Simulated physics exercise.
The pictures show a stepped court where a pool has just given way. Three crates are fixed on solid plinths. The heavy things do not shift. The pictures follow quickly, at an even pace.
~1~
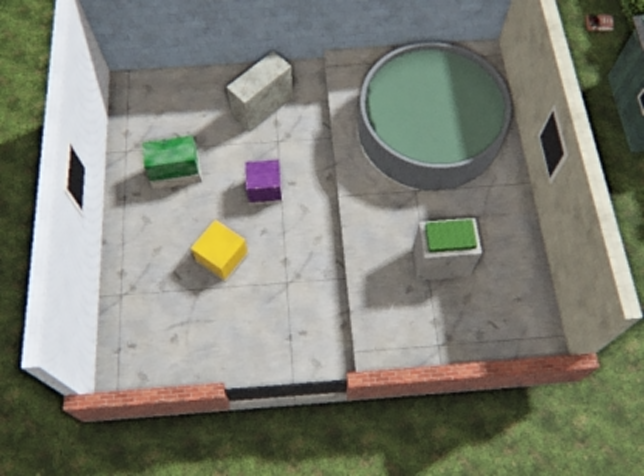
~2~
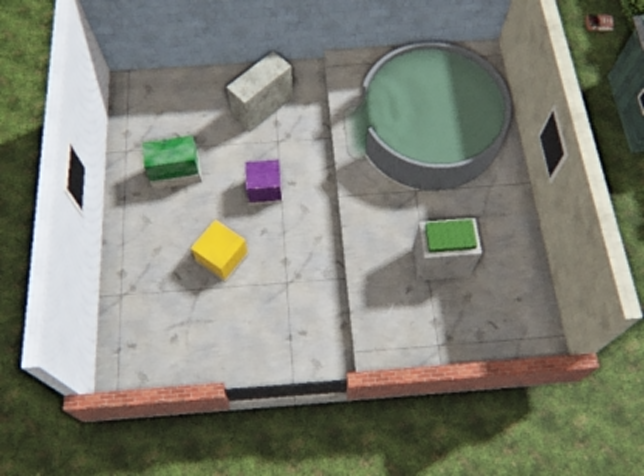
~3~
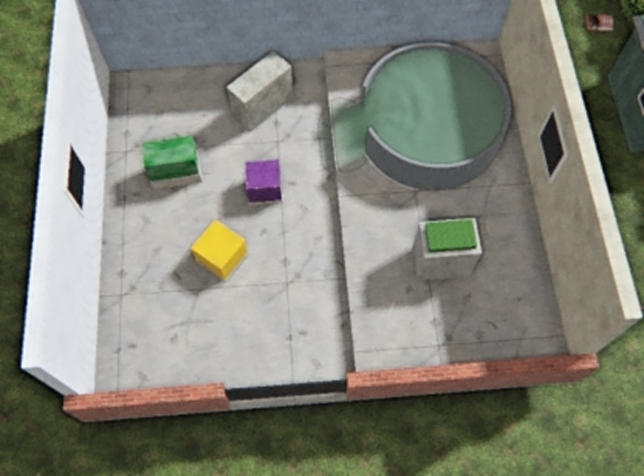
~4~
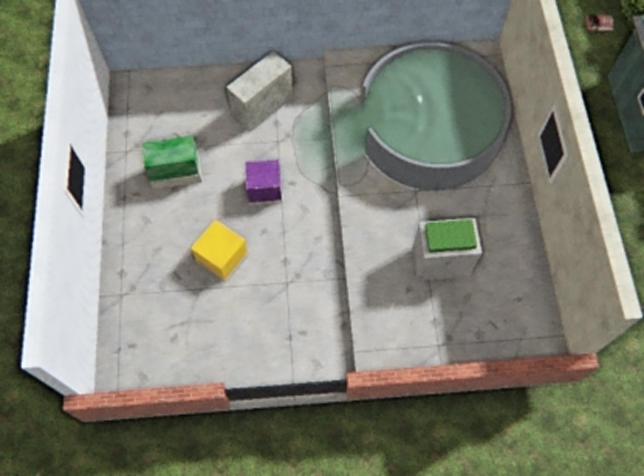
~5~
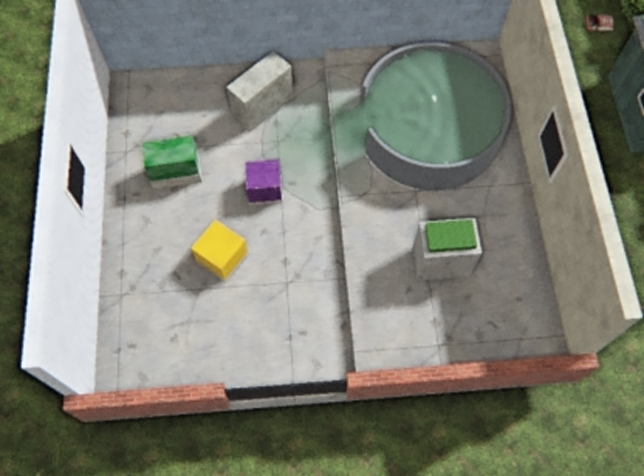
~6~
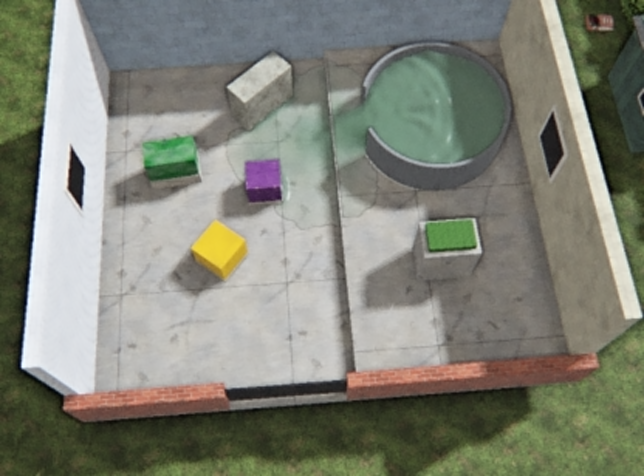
A round, grey-rimmed pool of green water stands at the upper right of a walled, paved court with a step down its middle, seen from high above by a still camera. A pale block, a green block, a purple cube and a yellow cube sit to the left, and a green-topped block below the pool. The pool opens on its left side, and water pours out, spreading leftward across the step towards the purple cube.
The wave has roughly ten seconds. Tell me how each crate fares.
The yellow crate is soaked; the purple crate is soaked; the green crate is soaked.
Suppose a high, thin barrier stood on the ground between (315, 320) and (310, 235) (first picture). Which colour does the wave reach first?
It is the purple one.
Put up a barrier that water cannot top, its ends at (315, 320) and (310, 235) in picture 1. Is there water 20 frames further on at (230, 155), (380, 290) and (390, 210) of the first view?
As listed: Covered, dry, not flooded.
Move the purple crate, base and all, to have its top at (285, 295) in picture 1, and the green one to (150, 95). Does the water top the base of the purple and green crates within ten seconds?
In short: Purple gets wet, green is safe.
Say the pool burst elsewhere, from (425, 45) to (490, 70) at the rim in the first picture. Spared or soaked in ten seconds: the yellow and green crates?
Yellow keeps dry; green escapes it.
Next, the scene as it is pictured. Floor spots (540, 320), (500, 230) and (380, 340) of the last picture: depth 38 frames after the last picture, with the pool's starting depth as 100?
In that order: 0, 0 and 0 per cent.
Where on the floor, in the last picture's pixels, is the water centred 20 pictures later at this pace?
I would point to (326, 162).
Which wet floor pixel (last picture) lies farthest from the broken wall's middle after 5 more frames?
Roughly at (116, 146).
A moment on, water covers 20 % of the floor; the yellow crate water round its plinth, the purple crate water round its plinth, the green crate water round its plinth.
Next, water covers 40 % of the floor; the yellow crate water round its plinth, the purple crate water round its plinth, the green crate water round its plinth.
Then, water covers 60 % of the floor; the yellow crate water round its plinth, the purple crate water round its plinth, the green crate water round its plinth.
Later, water covers 60 % of the floor; the yellow crate water round its plinth, the purple crate water round its plinth, the green crate water round its plinth.
In the end, water covers 60 % of the floor; the yellow crate was topped, the purple crate was topped, the green crate was topped.
